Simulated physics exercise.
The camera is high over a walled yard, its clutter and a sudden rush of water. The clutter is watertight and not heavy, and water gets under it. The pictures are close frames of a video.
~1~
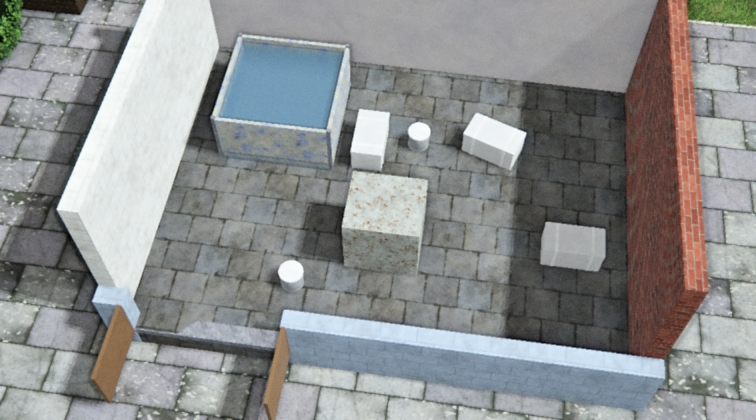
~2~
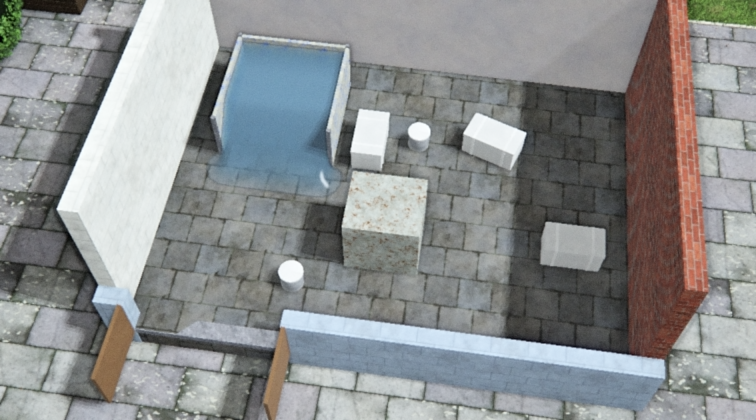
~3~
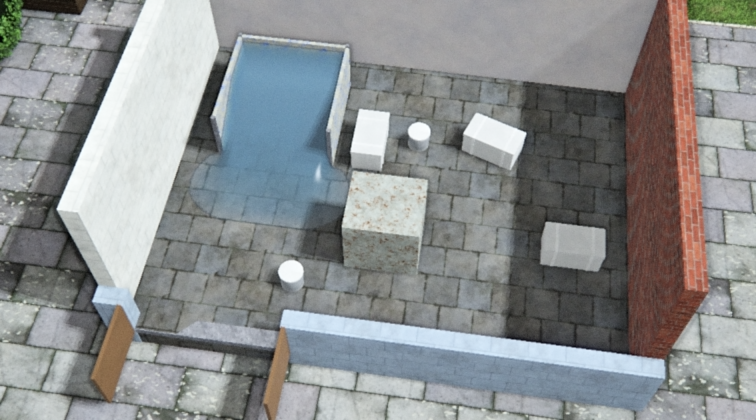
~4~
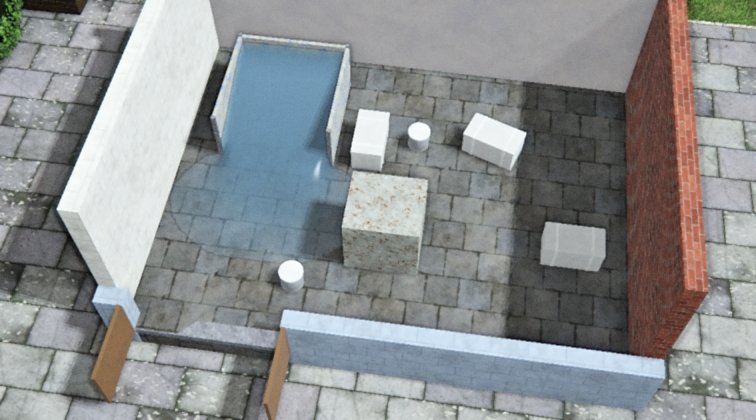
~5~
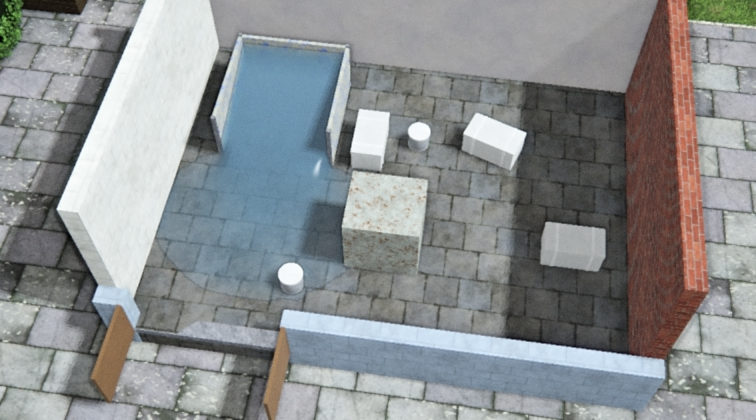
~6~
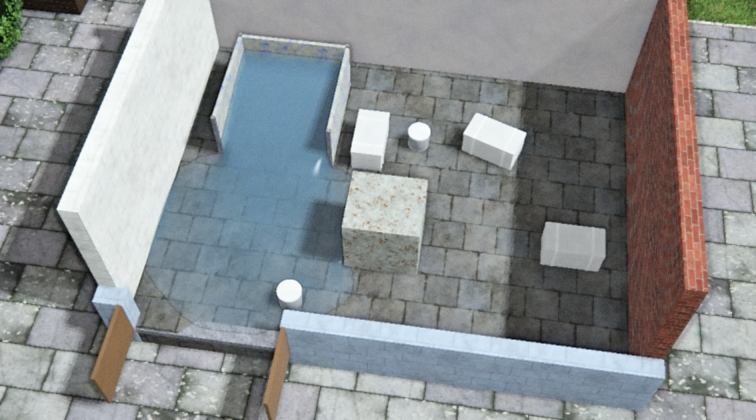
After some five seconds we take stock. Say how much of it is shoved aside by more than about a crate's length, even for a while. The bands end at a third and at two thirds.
Share: Not even a third.
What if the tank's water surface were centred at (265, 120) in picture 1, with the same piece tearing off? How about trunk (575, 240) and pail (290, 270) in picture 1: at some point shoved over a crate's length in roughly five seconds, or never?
As listed: Never so far, swept aside.
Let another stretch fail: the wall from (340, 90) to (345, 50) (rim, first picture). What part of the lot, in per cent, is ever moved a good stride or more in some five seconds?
Near 60 in a hundred.
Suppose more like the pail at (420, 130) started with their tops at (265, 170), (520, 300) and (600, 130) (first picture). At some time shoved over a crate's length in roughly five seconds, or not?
As listed: Yes, yes, not that far.
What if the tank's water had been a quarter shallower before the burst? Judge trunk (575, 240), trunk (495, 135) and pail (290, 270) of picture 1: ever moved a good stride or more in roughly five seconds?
In that order: Less than that, short of that, pushed that far.
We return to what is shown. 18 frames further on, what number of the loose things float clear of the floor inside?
0 of them.
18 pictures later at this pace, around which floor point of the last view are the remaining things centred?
Roughly at (460, 173).
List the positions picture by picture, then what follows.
A pail at (291, 271), on the bottom; a trunk at (495, 133) rests on the ground; 0 of 5 have shifted, in the first frame.
A pail at (291, 271), on the bottom; a trunk at (495, 133), on the bottom; 0 of 5 have shifted, in the second frame.
A pail at (291, 271), on the bottom; a trunk at (495, 133), on the bottom; 0 of 5 have shifted, in the third frame.
A pail at (291, 271), on the bottom; a trunk at (495, 133), on the bottom; 0 of 5 have shifted, in the fourth frame.
A pail at (290, 274), on the bottom, close to its start; a trunk at (495, 133), on the bottom; 0 of 5 have shifted, in the fifth frame.
A pail at (289, 290), on the bottom, close to its start; a trunk at (495, 133) rests on the ground; 1 of 5 have shifted, in the sixth frame.
A moment on, 1 of 5 are well off their spots; 1 afloat.
Next, 1 of 5 are well off their spots; 0 afloat.
Later, 1 of 5 are well off their spots; 0 afloat.
In the end, 1 of 5 are well off their spots, and 1 have been at some point; 0 afloat.
